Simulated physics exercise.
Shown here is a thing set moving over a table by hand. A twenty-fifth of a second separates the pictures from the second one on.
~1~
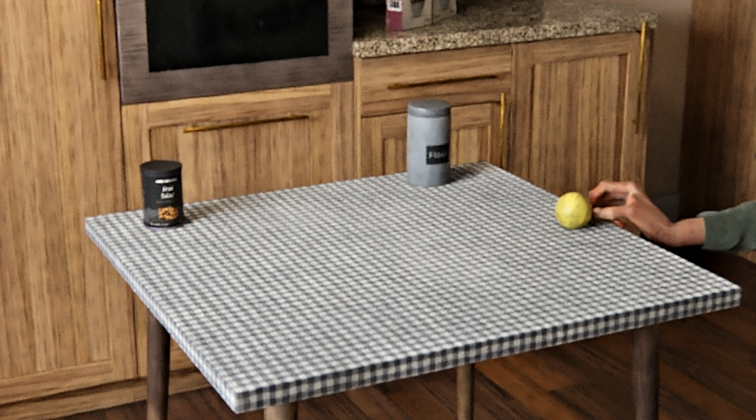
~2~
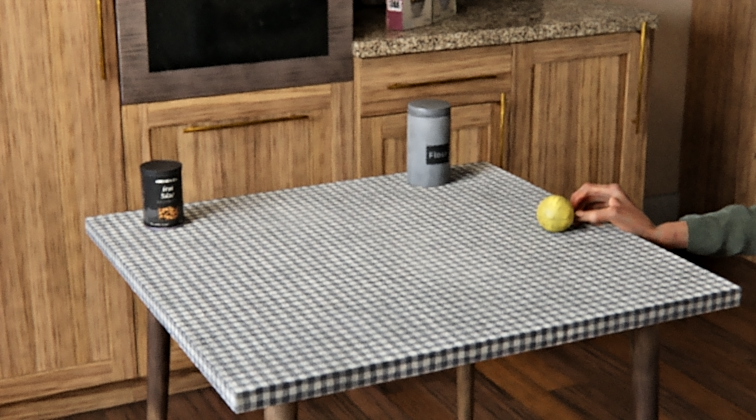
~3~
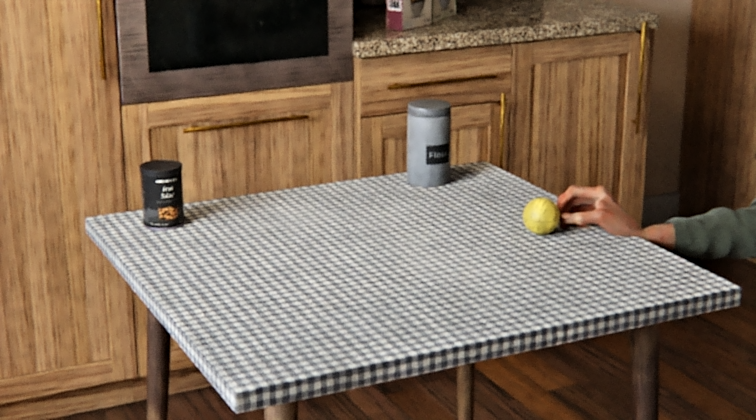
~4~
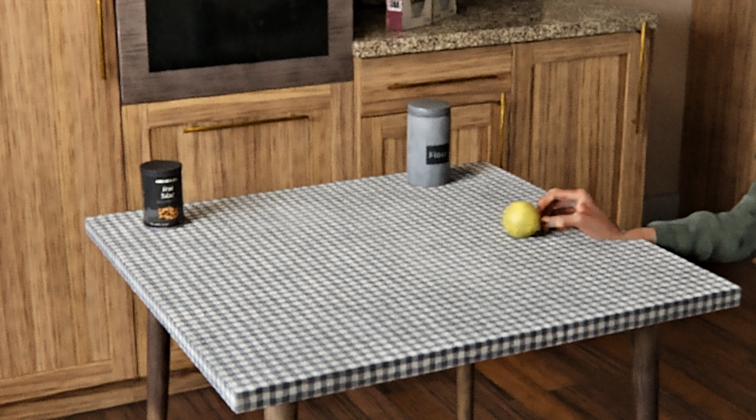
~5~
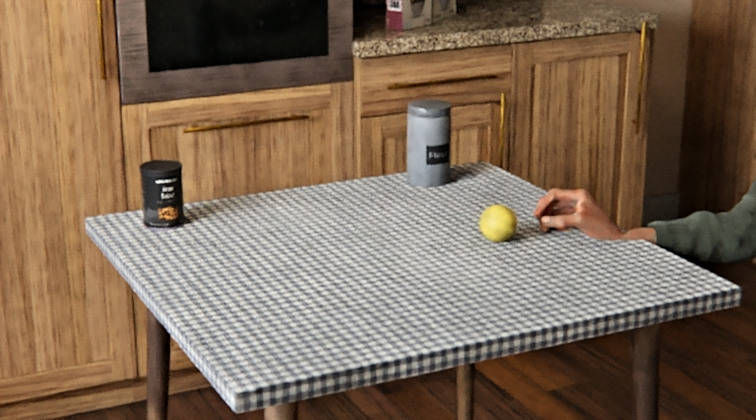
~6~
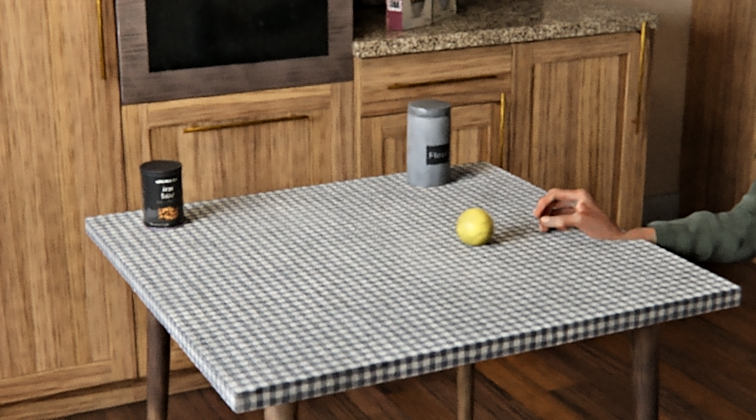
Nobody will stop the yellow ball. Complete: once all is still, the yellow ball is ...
Off the table.
Then, 0.40 s after the last picture, yellow ball rolled well along near (258, 263).
Then, 0.80 s after the last picture, yellow ball now off the table.
By the end, off the table, yellow ball.
